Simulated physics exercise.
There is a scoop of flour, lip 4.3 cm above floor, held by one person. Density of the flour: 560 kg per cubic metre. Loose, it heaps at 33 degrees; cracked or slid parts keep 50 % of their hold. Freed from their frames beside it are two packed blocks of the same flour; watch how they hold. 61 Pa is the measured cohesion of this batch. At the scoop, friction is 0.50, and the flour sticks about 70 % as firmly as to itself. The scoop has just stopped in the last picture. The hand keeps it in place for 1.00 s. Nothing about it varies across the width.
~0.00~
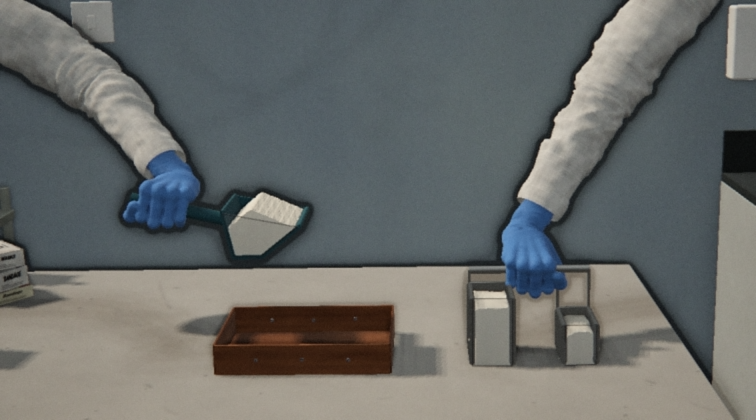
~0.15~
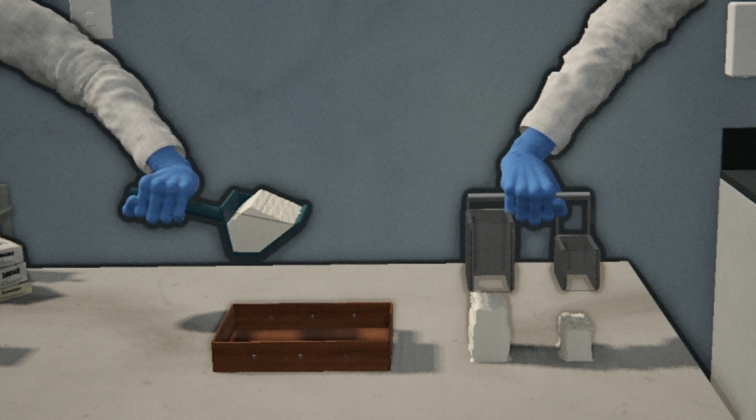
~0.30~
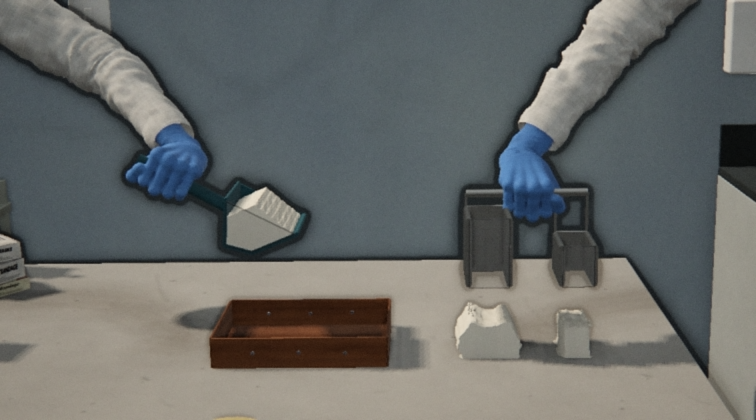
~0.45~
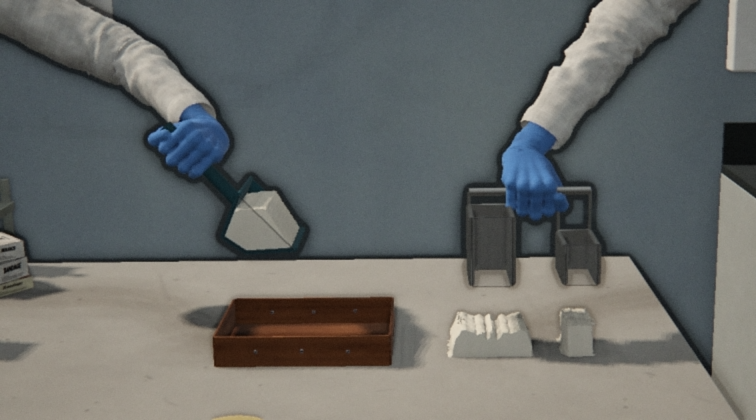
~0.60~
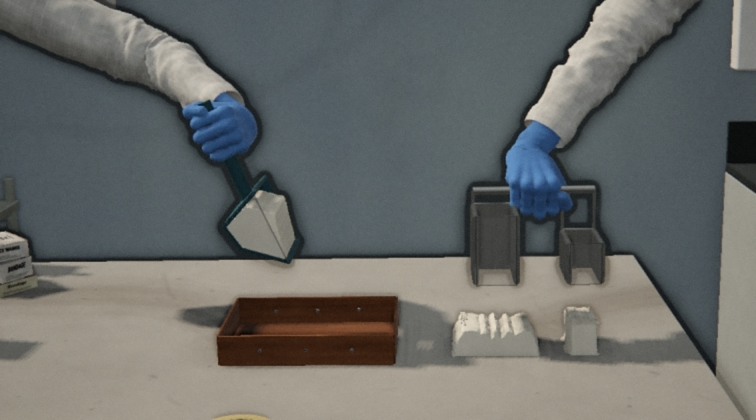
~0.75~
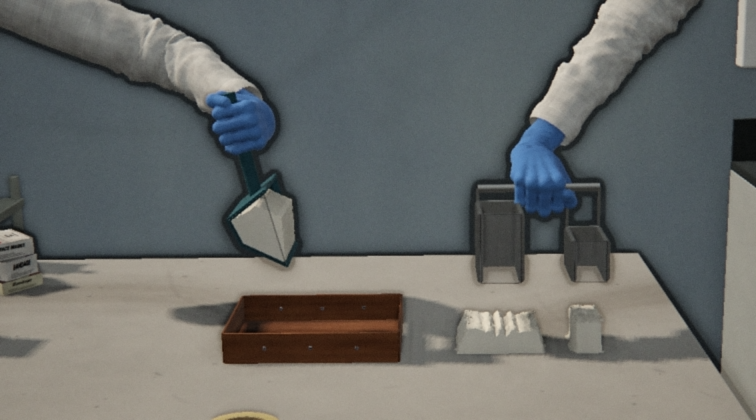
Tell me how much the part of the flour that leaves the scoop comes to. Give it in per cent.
It comes to about 45 %.
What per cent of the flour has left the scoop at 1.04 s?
Near 30 %.
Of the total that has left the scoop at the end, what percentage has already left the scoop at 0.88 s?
I'd say near 0 per cent.
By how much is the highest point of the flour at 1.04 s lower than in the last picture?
Around 1.5 cm.
By 0.88 s, the scoop is at 64 degrees and 0 % has left it.
By 1.04 s, the scoop is at 64 degrees and 29 % has left it.
By 1.19 s, the scoop is at 64 degrees and 43 % has left it.
By 1.35 s, the scoop is at 64 degrees and 45 % has left it.
By 1.70 s, at the end, the scoop is at 64 degrees and 45 % has left it.
